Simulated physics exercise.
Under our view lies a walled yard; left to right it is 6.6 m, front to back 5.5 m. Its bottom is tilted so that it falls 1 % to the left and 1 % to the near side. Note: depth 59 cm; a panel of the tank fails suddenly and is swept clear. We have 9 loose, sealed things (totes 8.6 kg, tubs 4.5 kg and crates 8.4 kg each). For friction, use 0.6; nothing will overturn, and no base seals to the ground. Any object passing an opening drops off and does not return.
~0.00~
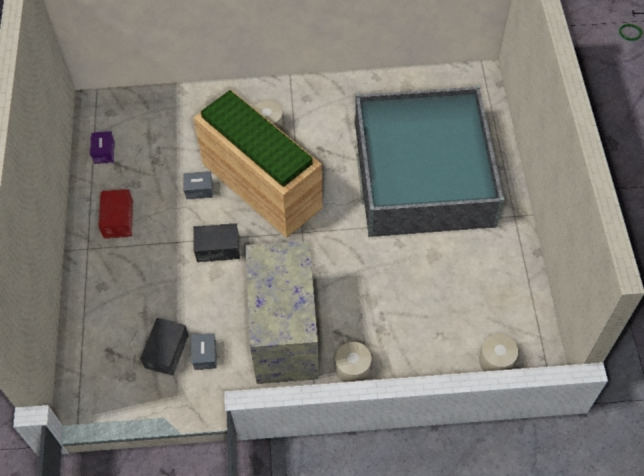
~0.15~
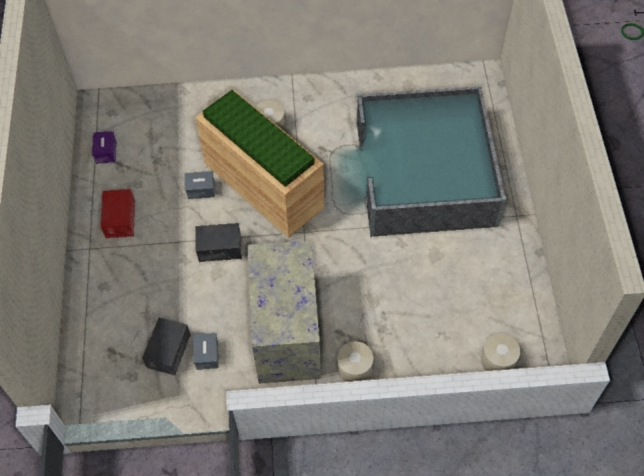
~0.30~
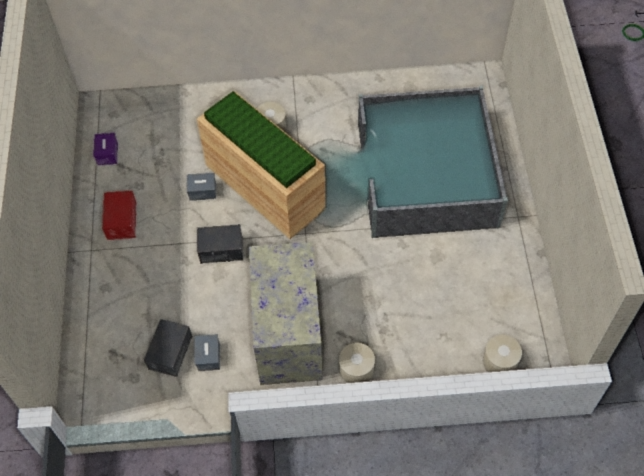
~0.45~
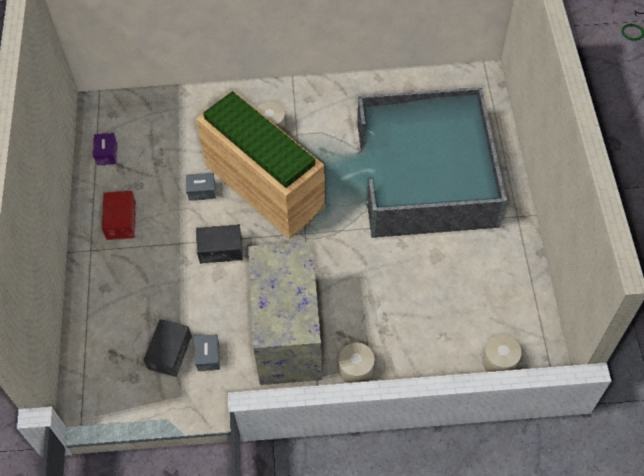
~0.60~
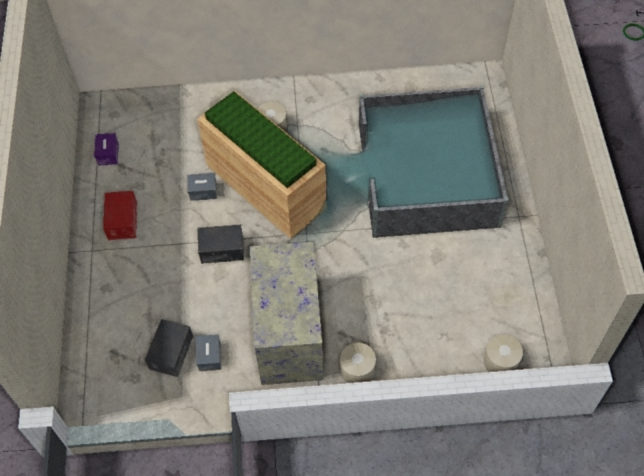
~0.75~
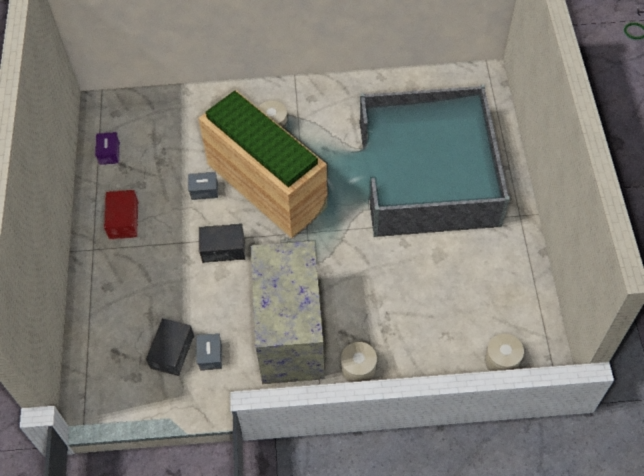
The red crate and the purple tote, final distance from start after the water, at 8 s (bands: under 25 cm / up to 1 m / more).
One by one: The red crate strays a long way; the purple tote strays a long way.
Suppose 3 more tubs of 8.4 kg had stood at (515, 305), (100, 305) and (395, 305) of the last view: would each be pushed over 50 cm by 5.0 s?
Answers, first to last: Not exceeding, exceeding, not exceeding.
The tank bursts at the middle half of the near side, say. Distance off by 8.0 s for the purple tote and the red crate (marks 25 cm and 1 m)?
The purple tote would remain almost still and the red crate would remain almost still.
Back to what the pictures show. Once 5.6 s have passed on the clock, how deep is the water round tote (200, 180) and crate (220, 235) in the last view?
I'd put it at 1 cm and 4 cm respectively.
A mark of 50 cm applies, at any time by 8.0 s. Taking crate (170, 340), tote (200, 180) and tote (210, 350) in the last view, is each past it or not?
Results in listed order: Exceeds / falls short / falls short.
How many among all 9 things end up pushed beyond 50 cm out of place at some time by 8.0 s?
The number is 7.
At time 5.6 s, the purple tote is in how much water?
The depth there is around 7 cm.
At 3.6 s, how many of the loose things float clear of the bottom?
At that moment it comes to 2.
After 1.6 s the red crate is near (120, 208), 0.0 m from its start, aground; the purple tote is near (106, 144), 0.0 m from its start, aground; 0 of 9 are out; 1 afloat.
After 3.6 s the red crate is near (122, 212), 0.1 m from its start, aground; the purple tote is near (112, 168), 0.5 m from its start, aground; 0 of 9 are out; 2 afloat.
After 5.6 s the red crate is near (162, 271), 1.2 m from its start, afloat; the purple tote is near (126, 269), 2.2 m from its start, afloat; 0 of 9 are out; 4 afloat.
After 8.0 s the red crate is near (179, 372), 2.7 m from its start, afloat; the purple tote is near (139, 389), 3.9 m from its start, afloat; 1 of 9 are out; 6 afloat.
